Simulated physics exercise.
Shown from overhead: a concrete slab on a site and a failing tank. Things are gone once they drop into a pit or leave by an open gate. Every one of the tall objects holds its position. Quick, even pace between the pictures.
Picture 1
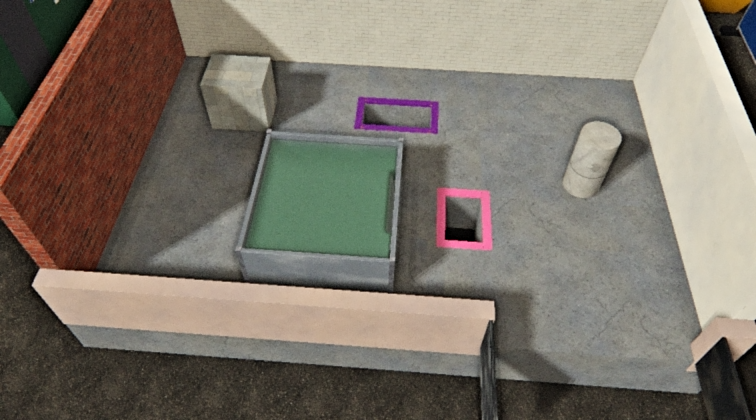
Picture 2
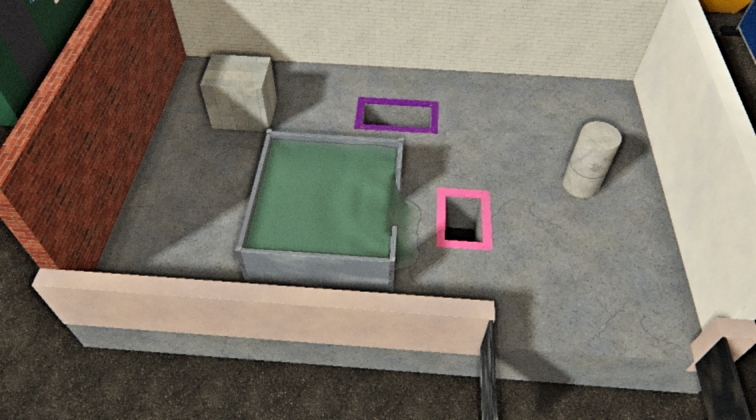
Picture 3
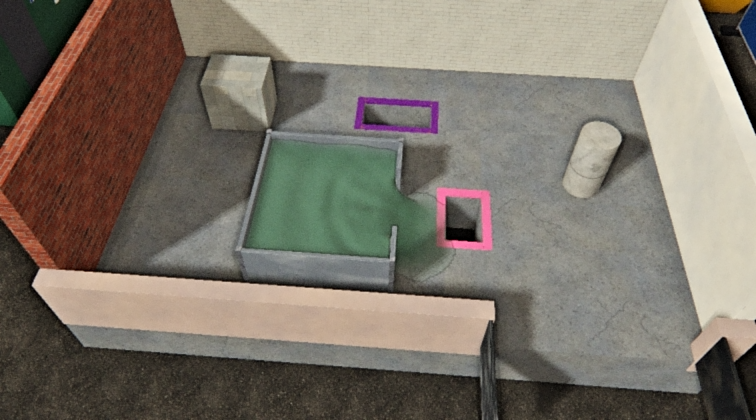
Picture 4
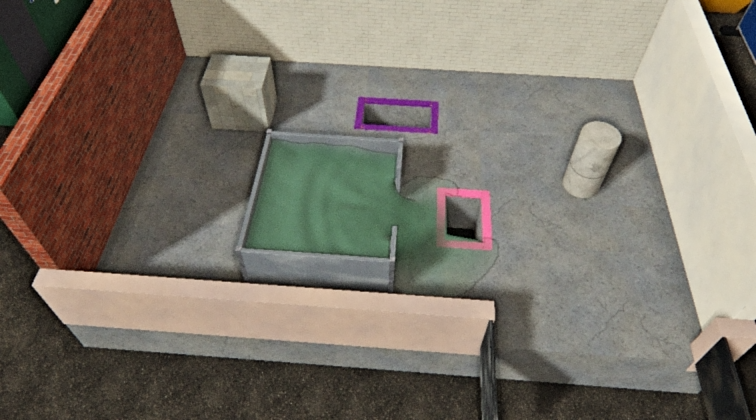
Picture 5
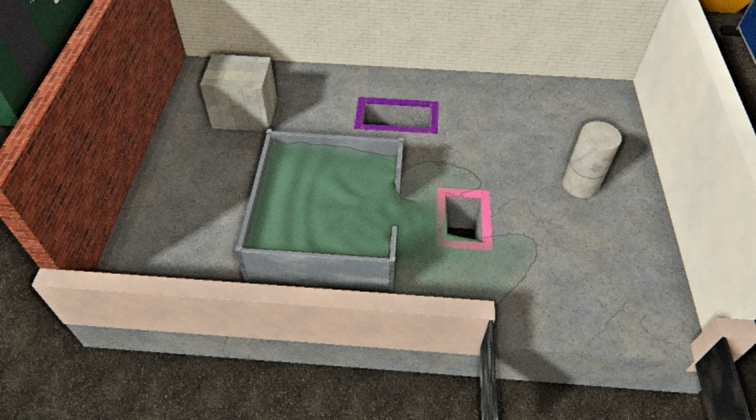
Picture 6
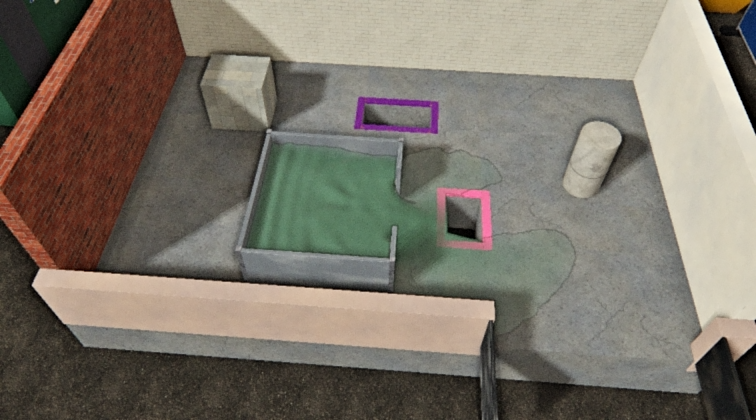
The video shows a square tank of green water on a walled concrete slab; water pours from a gap in its right side, spreads around the pink-edged pit and fans out rightward across the floor toward the front.
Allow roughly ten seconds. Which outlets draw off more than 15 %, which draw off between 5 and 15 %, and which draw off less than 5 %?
In order: Gate: The top band; pink pit: The top band; purple pit: The bottom band.
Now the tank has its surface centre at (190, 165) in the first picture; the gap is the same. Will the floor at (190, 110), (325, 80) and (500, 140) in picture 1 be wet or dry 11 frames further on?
Well, first one stays dry, second one stays dry, third one got wet.
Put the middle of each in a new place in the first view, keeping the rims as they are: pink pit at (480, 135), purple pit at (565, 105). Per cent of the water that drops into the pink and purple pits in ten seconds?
Log, per cent - pink: 4, purple: 20.
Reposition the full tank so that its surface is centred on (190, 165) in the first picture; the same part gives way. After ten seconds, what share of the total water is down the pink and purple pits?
The pink pit gets 20 per cent, the purple pit 10 per cent.
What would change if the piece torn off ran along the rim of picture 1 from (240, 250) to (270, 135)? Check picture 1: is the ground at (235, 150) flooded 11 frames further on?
Bottom line - sodden.
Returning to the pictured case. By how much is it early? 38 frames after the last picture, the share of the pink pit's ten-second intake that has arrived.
It works out at roughly 85 percent of the ten-second total.
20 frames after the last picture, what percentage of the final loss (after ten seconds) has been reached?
About 60 per cent.
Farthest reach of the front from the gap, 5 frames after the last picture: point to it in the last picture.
Somewhere near (690, 331).
A moment on, water covers 25 % of the floor; the gate 1 %, the pink pit 15 %, the purple pit 0 %.
Next, water covers 25 % of the floor; the gate 5 %, the pink pit 24 %, the purple pit 0 %.
Then, water covers 25 % of the floor; the gate 10 %, the pink pit 32 %, the purple pit 0 %.
Later, water covers 40 % of the floor; the gate 16 %, the pink pit 42 %, the purple pit 0 %.
In the end, water covers 50 % of the floor; the gate 20 %, the pink pit 48 %, the purple pit 1 %.
